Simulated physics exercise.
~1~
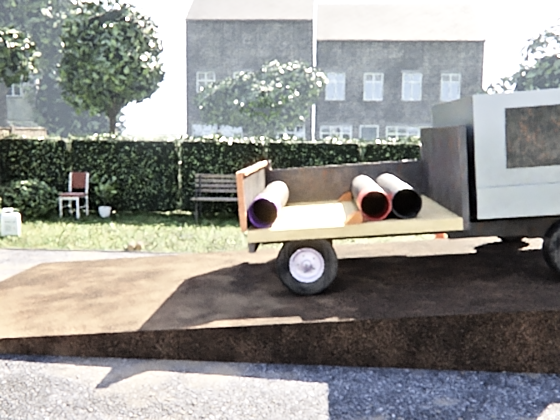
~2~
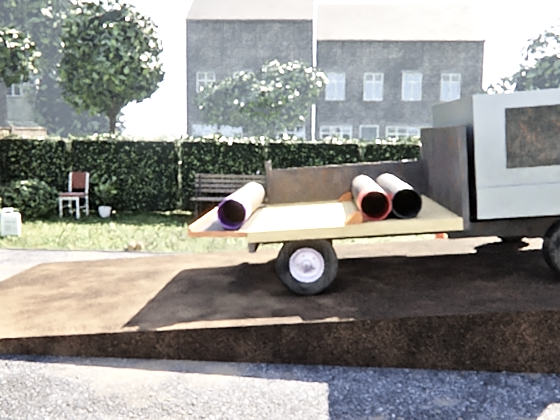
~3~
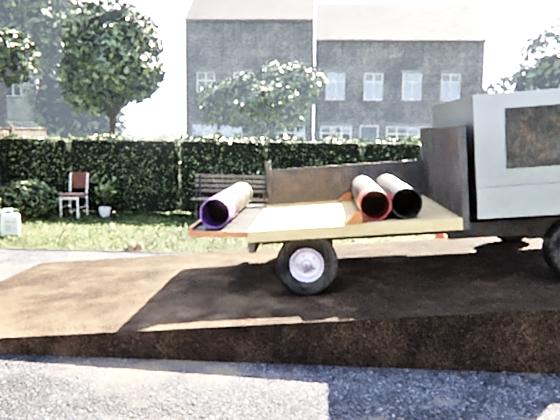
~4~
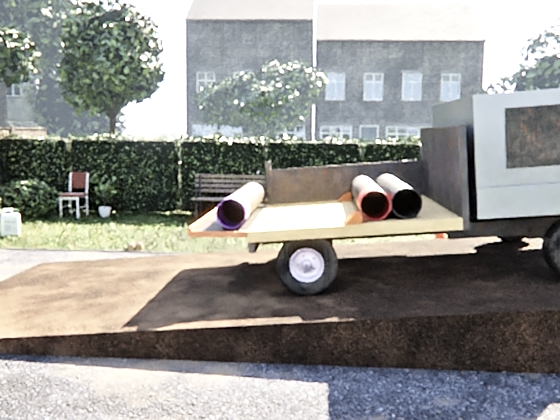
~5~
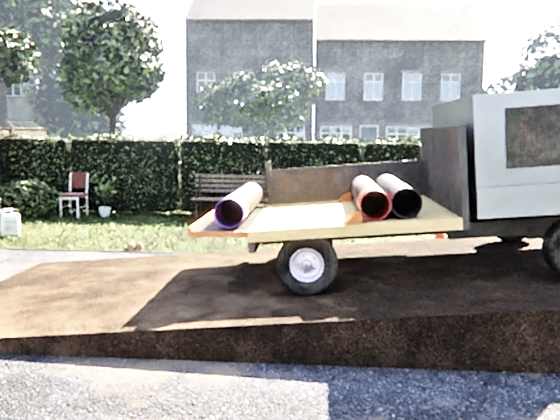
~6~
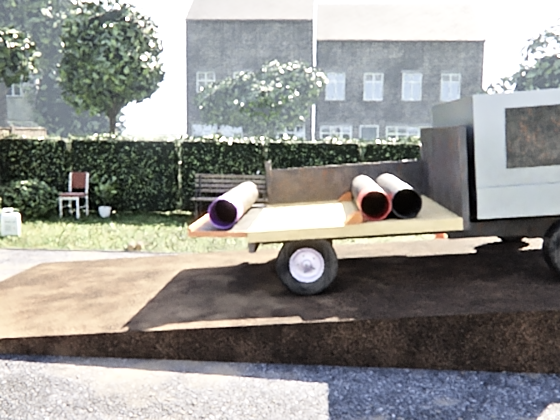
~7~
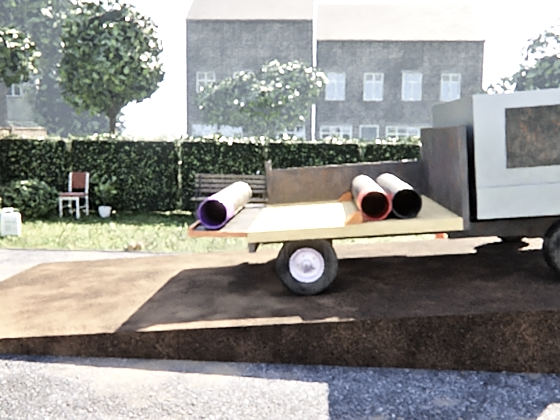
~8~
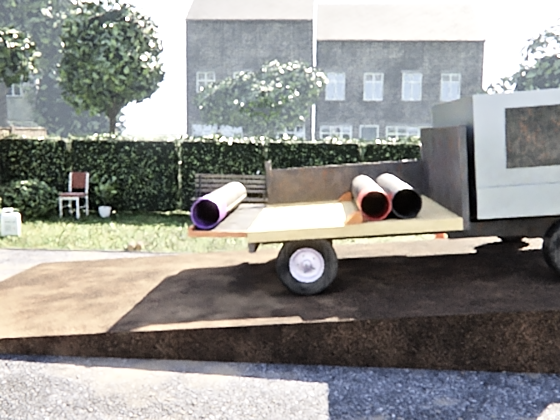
A pick-up's tailgate drops, and the purple pipe rolls back and forth, ending on it.
